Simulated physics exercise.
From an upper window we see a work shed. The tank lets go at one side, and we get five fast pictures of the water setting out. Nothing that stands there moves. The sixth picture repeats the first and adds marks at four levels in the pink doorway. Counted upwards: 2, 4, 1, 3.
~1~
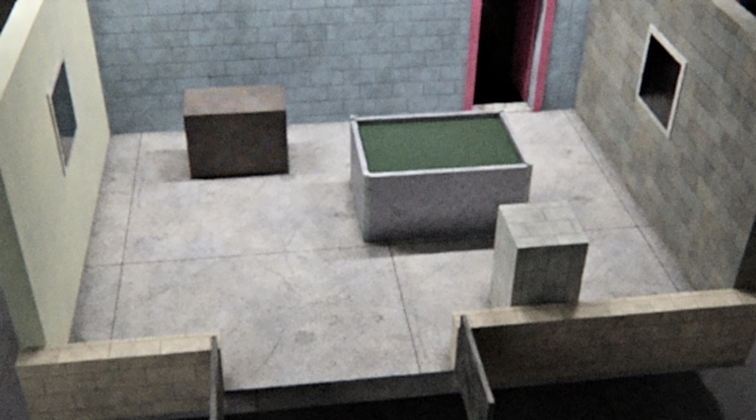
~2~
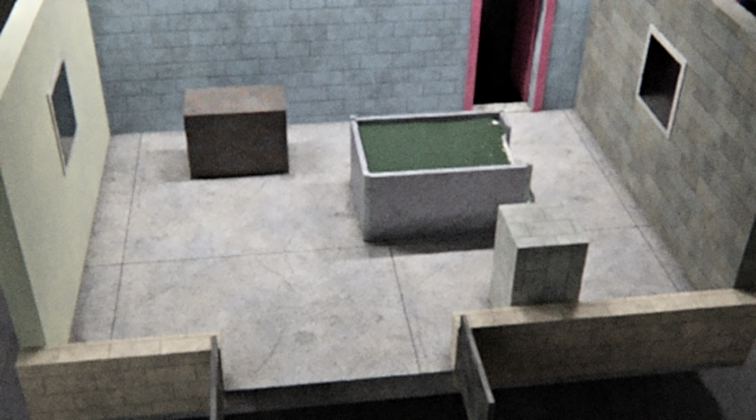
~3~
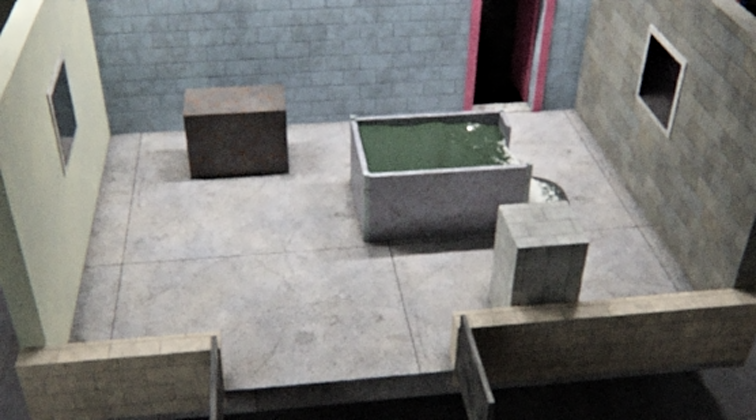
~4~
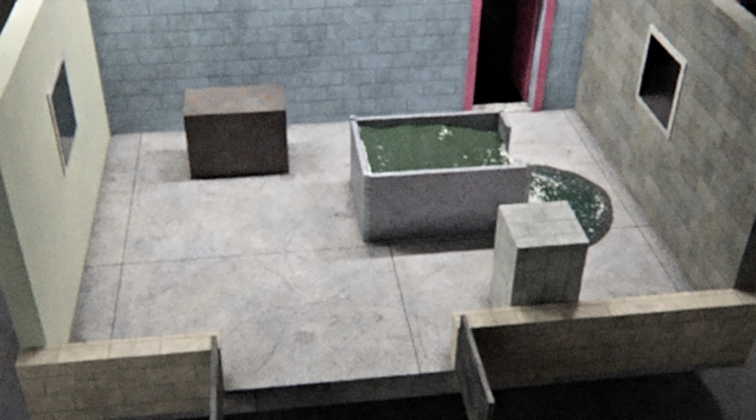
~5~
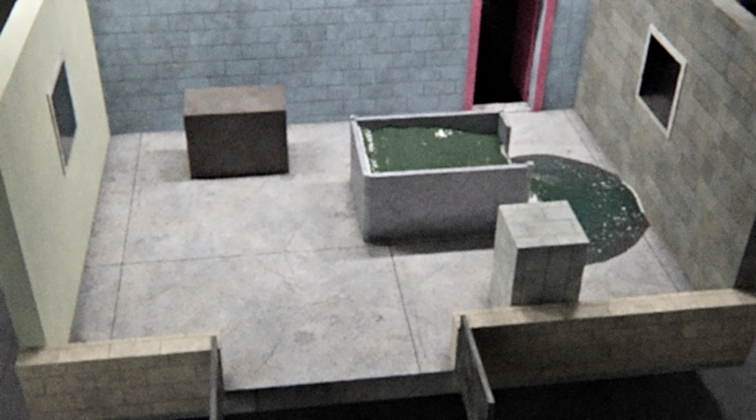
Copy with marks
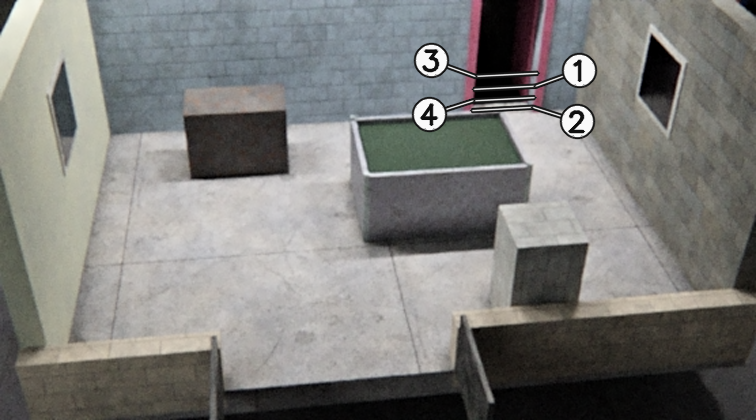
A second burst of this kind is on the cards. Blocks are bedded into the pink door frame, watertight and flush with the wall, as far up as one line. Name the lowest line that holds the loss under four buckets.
I would pick height 4.
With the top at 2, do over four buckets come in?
Yes.
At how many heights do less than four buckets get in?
Three of them.
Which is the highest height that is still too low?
Here it is height 2.
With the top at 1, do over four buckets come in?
No, not at all.
On the marked copy, 1 at (505, 87); 2 at (502, 108); 3 at (506, 74); 4 at (503, 99); from the bottom up 2, 4, 1, 3.
Choosing 1, nothing gets over.
Choosing 2, about 14 bucketfuls get in.
Choosing 3, nothing gets over.
Choosing 4, a splash gets over, under a bucket.
